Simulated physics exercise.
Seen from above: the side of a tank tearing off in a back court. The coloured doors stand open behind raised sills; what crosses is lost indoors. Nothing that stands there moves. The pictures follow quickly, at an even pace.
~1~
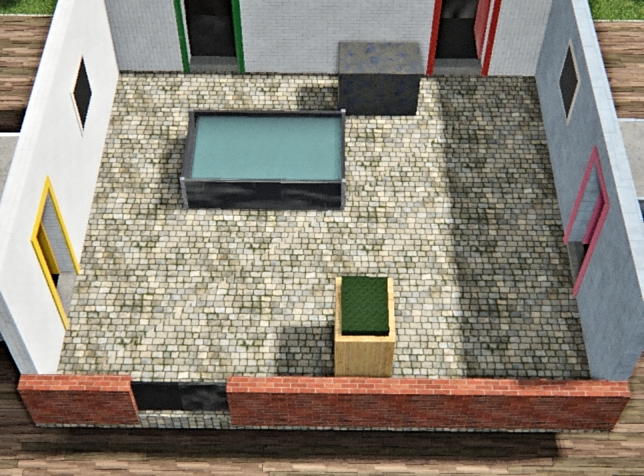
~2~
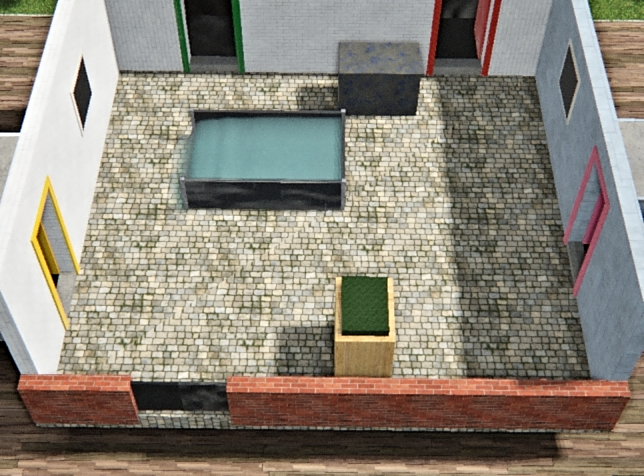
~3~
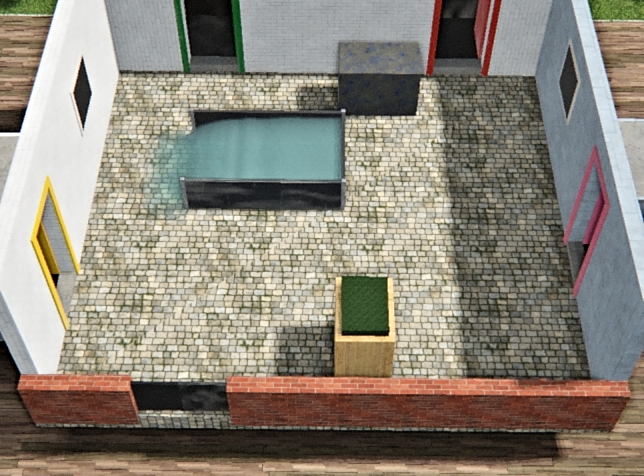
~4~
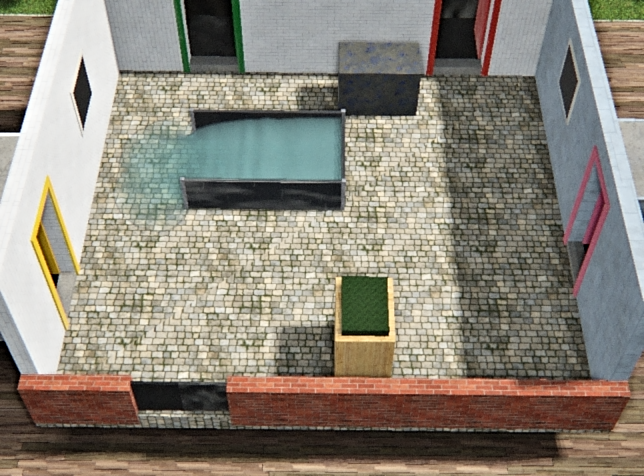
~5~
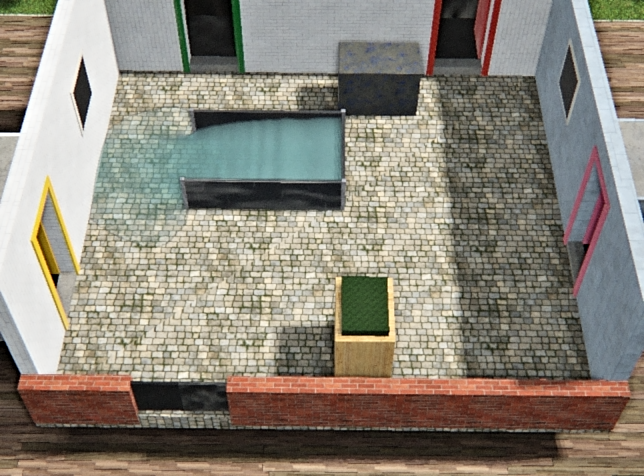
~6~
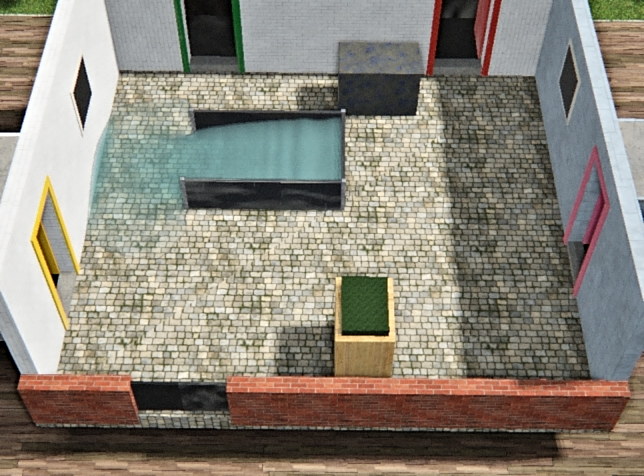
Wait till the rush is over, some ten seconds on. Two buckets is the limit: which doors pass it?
In the end: The yellow door admits no more than that; the green door admits no more than that; the red door admits no more than that; the pink door admits no more than that.
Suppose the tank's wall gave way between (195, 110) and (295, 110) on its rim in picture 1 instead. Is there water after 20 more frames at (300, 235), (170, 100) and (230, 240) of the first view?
One after the other: No water, wet, no water.
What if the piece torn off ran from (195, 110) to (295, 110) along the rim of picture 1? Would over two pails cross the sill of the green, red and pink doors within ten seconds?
One by one: The green door floods, the red door is under, the pink door stays under.
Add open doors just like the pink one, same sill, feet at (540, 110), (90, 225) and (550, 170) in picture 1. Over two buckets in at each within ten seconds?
As listed: Is under, lets more in, stays under.
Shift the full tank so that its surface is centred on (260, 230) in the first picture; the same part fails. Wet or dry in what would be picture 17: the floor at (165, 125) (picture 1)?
Verdict: Wet.
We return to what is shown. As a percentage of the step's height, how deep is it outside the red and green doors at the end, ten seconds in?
Roughly 10 per cent, then 40 per cent.
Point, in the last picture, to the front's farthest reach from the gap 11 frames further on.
Near (52, 399).
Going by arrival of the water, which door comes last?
It is the one in pink.
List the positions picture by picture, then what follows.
Still water in the tank at (266, 148), in the first frame.
Water pours out at (192, 164) and has run to (183, 211), in the second frame.
The front is at (157, 213), out from the gap at (192, 166), in the third frame.
Water pours out at (192, 166) and has run to (125, 210), in the fourth frame.
The front is at (92, 209), out from the gap at (192, 167), in the fifth frame.
The front is at (86, 235), out from the gap at (192, 167), in the sixth frame.
A moment on, water covers 10 % of the floor; the yellow door wet at the sill, nothing in, the green door not reached, the red door not reached, the pink door not reached.
Next, water covers 20 % of the floor; the yellow door wet at the sill, nothing in, the green door wet at the sill, nothing in, the red door not reached, the pink door not reached.
Then, water covers 40 % of the floor; the yellow door wet at the sill, nothing in, the green door wet at the sill, nothing in, the red door not reached, the pink door not reached.
Later, water covers 70 % of the floor; the yellow door wet at the sill, nothing in, the green door wet at the sill, nothing in, the red door wet at the sill, nothing in, the pink door not reached.
In the end, water covers 90 % of the floor; the yellow door wet at the sill, nothing in, the green door wet at the sill, nothing in, the red door wet at the sill, nothing in, the pink door wet at the sill, nothing in.
